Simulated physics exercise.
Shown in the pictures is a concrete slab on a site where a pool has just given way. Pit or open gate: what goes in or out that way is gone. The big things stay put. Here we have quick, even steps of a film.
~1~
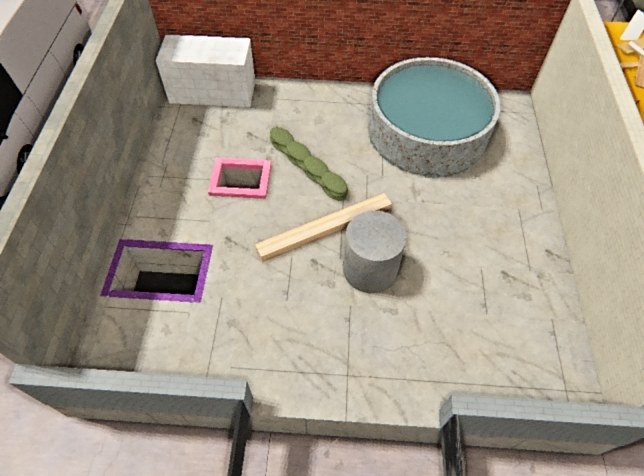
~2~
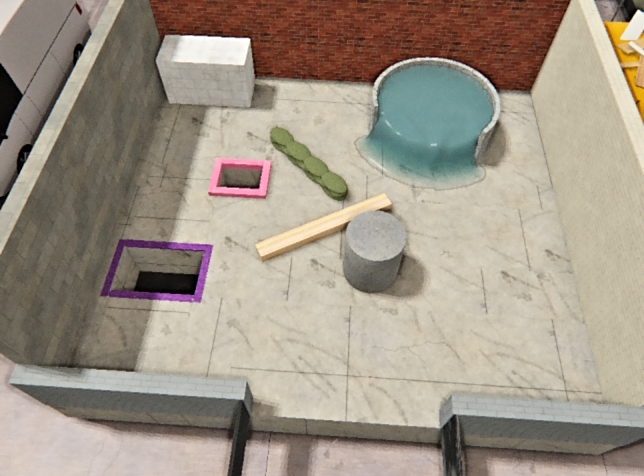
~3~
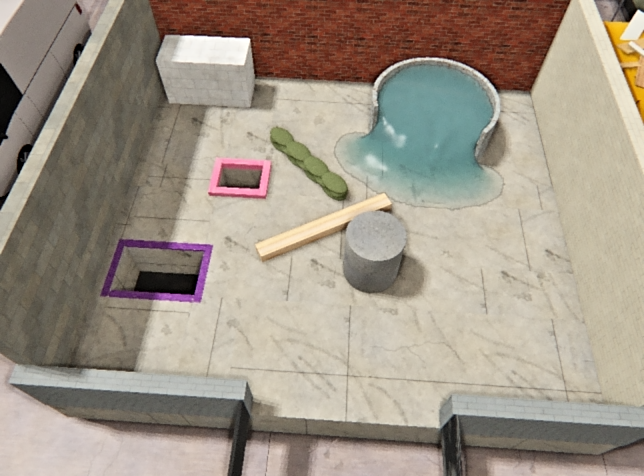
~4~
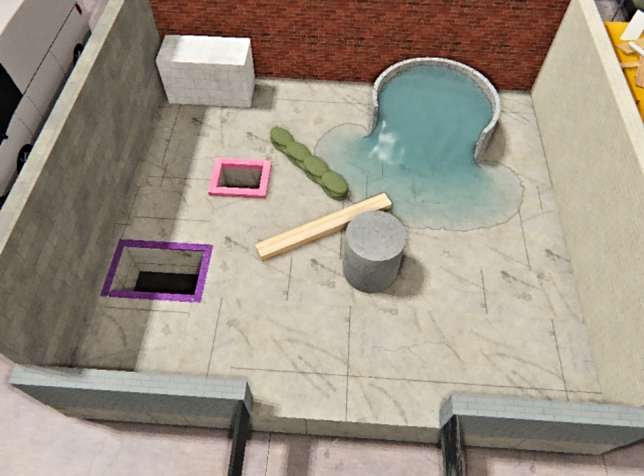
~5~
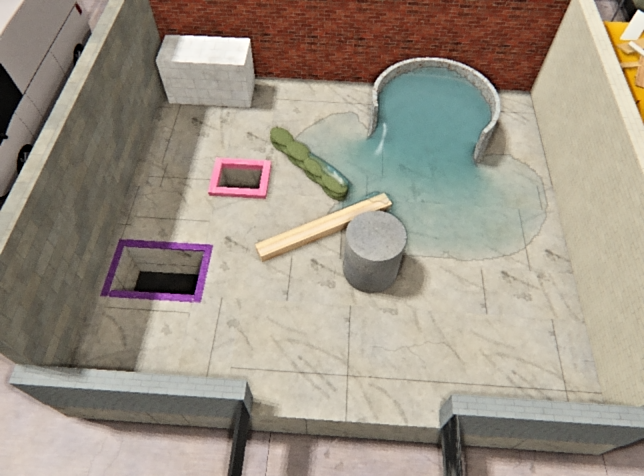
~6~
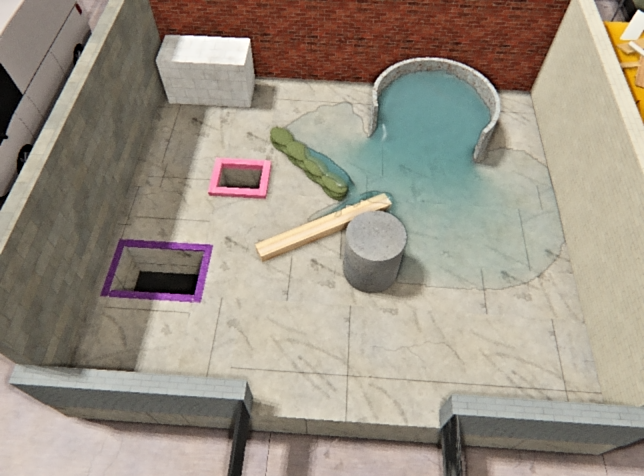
Water pours from the broken round tank and spreads across the slab to the green hedge, wooden beam and grey cylinder.
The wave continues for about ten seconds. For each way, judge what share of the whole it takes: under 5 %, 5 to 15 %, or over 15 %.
Shares: The gate takes over 15 %; the pink pit takes under 5 %; the purple pit takes 5 to 15 %.
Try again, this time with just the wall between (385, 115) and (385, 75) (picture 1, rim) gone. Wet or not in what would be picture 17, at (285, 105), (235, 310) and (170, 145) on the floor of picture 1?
So the first one is drenched, the next left untouched, and the last drenched.
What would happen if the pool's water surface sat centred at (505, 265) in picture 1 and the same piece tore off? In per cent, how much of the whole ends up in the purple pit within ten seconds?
Within ten seconds the purple pit collects 20 percent of the total.
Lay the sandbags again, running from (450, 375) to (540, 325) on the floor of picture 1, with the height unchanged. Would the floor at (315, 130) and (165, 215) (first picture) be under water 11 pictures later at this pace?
Unsoaked, then soaked.
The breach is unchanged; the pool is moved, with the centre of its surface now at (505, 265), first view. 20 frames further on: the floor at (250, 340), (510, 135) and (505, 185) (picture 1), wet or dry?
In order: Inundated, then inundated, then inundated.
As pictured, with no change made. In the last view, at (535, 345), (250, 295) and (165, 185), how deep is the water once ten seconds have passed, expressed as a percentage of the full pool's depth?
First spot 6 %, second 2 %, third 4 %.
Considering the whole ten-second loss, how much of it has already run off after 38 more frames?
My figure is about 60 in a hundred.
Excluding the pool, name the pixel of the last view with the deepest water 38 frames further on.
Deepest spot: Near (521, 91).
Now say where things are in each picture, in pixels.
The first picture shows still water in the round tank at (435, 102).
In the second picture, the front is at (360, 142), out from the gap at (417, 163).
In the third picture, water pours out at (417, 164) and has run to (498, 182).
In the fourth picture, water pours out at (416, 166) and has run to (515, 202).
In the fifth picture, water pours out at (416, 166) and has run to (539, 217).
In the sixth picture, water pours out at (416, 166) and has run to (553, 251).
A moment on, water covers 40 % of the floor; the gate 0 %, the pink pit 0 %, the purple pit 0 %.
Next, water covers 55 % of the floor; the gate 2 %, the pink pit 0 %, the purple pit 0 %.
Then, water covers 70 % of the floor; the gate 7 %, the pink pit 0 %, the purple pit 2 %.
Later, water covers 90 % of the floor; the gate 13 %, the pink pit 0 %, the purple pit 4 %.
In the end, water covers 95 % of the floor; the gate 17 %, the pink pit 0 %, the purple pit 11 %.
